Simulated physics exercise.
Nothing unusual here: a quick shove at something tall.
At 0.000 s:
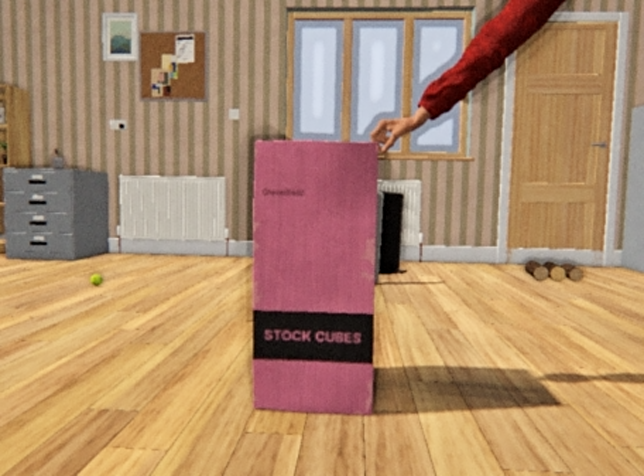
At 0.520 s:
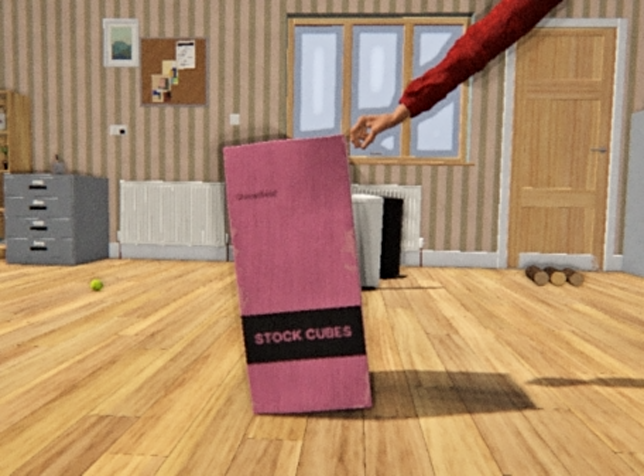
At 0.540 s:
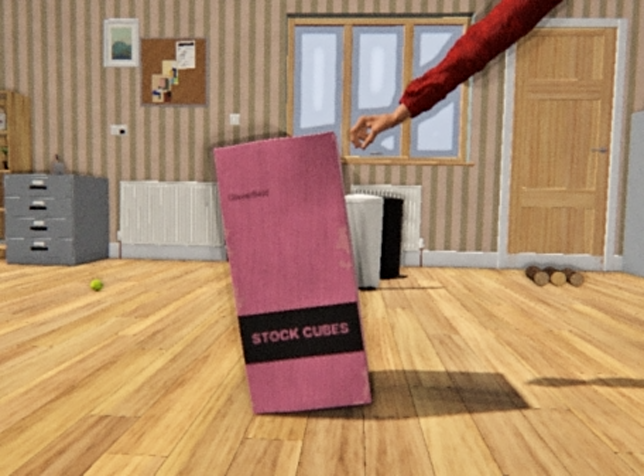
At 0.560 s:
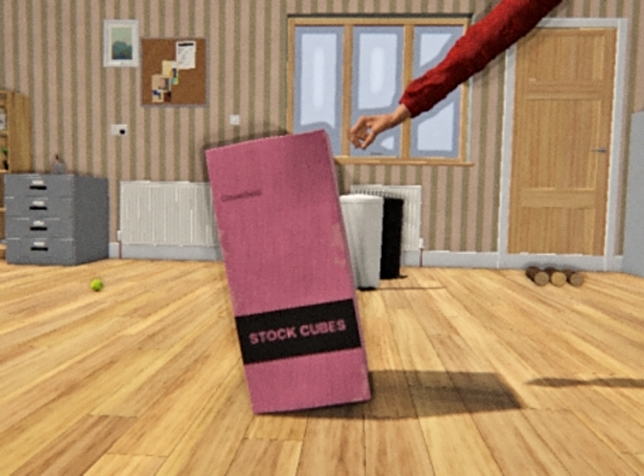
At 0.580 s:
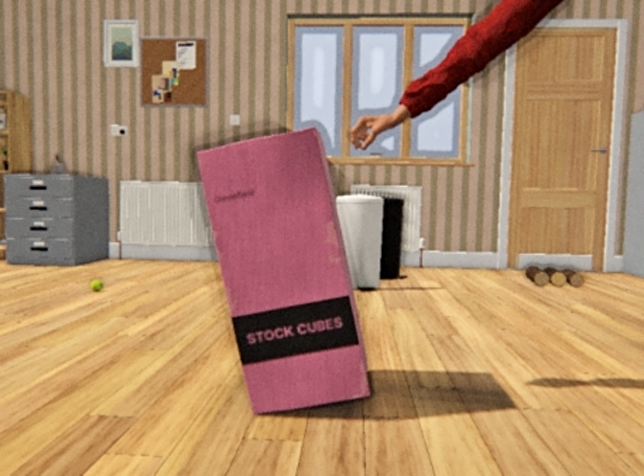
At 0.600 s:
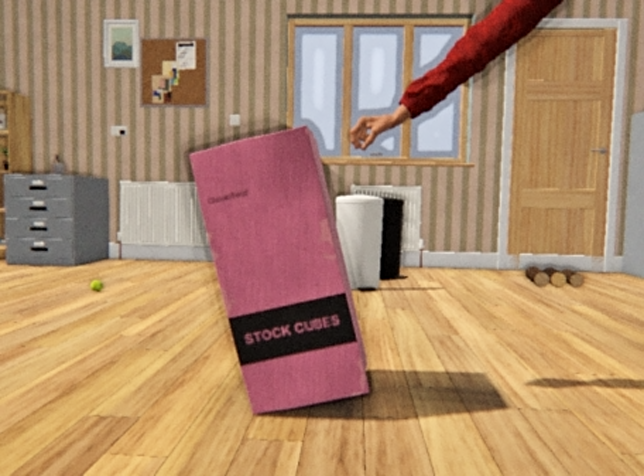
A red-sleeved arm reached in from the right and pushed the top of a tall pink stock cubes box, and the box tilted steadily to the left on the wooden floor, away from the hand.
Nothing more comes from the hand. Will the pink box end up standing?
Overturns.
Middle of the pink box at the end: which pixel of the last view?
Once it all settles, the centre sits at about (142, 337).
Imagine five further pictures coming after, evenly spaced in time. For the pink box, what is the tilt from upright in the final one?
It would be leaning close to 20° by then.
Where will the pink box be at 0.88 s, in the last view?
Predicted centre: Roughly (241, 265).
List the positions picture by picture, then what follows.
Pink box (318, 271) upright, in the first picture.
Pink box (303, 270) 7° off upright, in the second picture.
Pink box (299, 269) 9° off upright, in the third picture.
Pink box (295, 268) 11° off upright, in the fourth picture.
Pink box (291, 267) 13° off upright, in the fifth picture.
Pink box (287, 266) 14° off upright, in the sixth picture.
After 0.88 s, pink box 34° off upright near (241, 265).
After 1.10 s, pink box 59° off upright near (189, 285).
In the end (1.7 s), the pink box goes down on its side, near (142, 337).
